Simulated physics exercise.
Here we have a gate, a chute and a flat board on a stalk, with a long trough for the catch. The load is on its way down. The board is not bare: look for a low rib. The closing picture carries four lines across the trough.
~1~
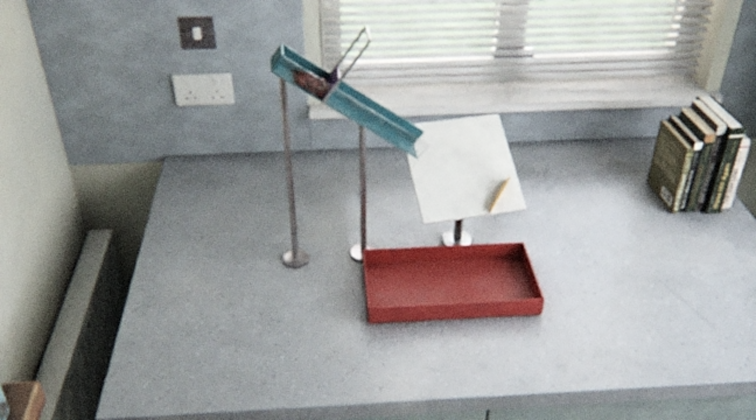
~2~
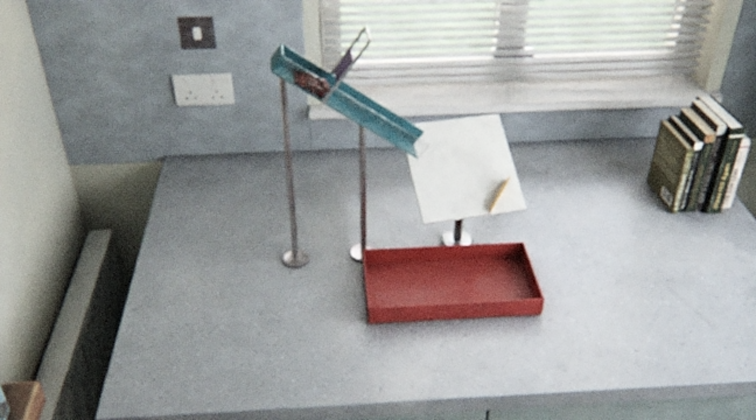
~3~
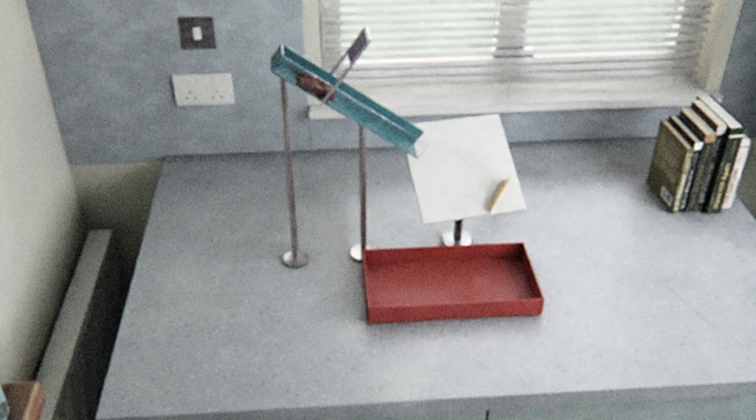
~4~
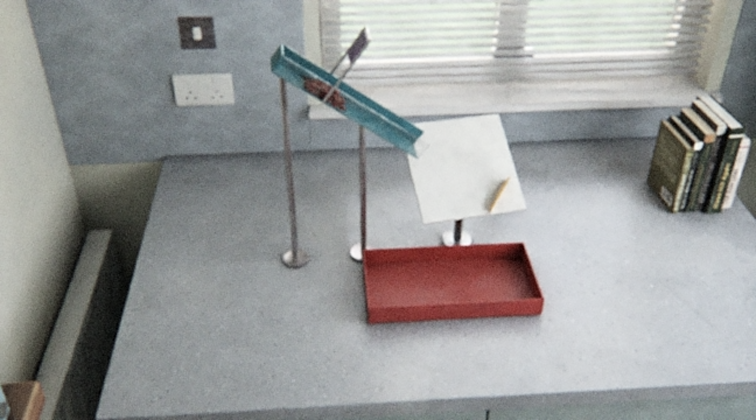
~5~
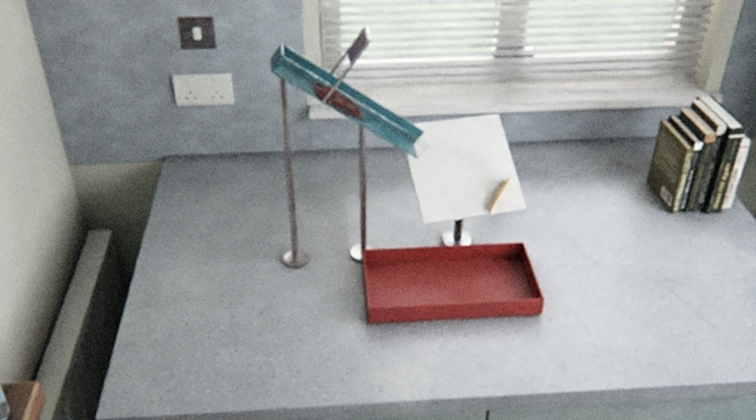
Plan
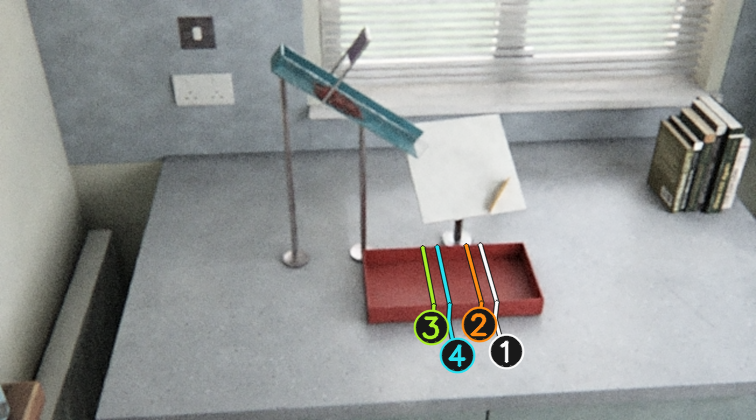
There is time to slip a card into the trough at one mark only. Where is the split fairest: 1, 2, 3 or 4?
It is 1.
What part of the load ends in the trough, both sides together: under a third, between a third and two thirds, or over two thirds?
About that: Over two thirds.
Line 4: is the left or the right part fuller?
Right.
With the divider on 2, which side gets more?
Right.
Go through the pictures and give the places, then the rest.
In the first frame, load behind the gate near (314, 82), kidney beans; lip of the chute near (415, 152), sloping fairly steeply.
In the second frame, middle of the board near (462, 167), tilted fairly steeply; middle of its low edge near (476, 216); of its high edge near (450, 120).
In the third frame, front corners of the trough near (369, 308) and (544, 299), empty; front of the load near (331, 97).
In the fourth frame, middle of the load near (328, 92); its front near (344, 108), close to a quarter of the way to the lip; rib from (510, 177) to (492, 208).
In the fifth frame, middle of the load near (339, 100); its front near (362, 119), close to a third of the way to the lip.
On the marked copy, line 1 crosses the front rim at (496, 301); line 2 crosses the front rim at (481, 302); line 3 crosses the front rim at (433, 304); line 4 crosses the front rim at (449, 303).
Choosing 1, of what is caught, close to two thirds on the left of the divider, close to a third on the right.
Choosing 2, of what is caught, a small share on the left of the divider, all but a few on the right.
Choosing 3, of what is caught, none at all on the left of the divider, the whole lot on the right.
Choosing 4, of what is caught, none at all on the left of the divider, the whole lot on the right.
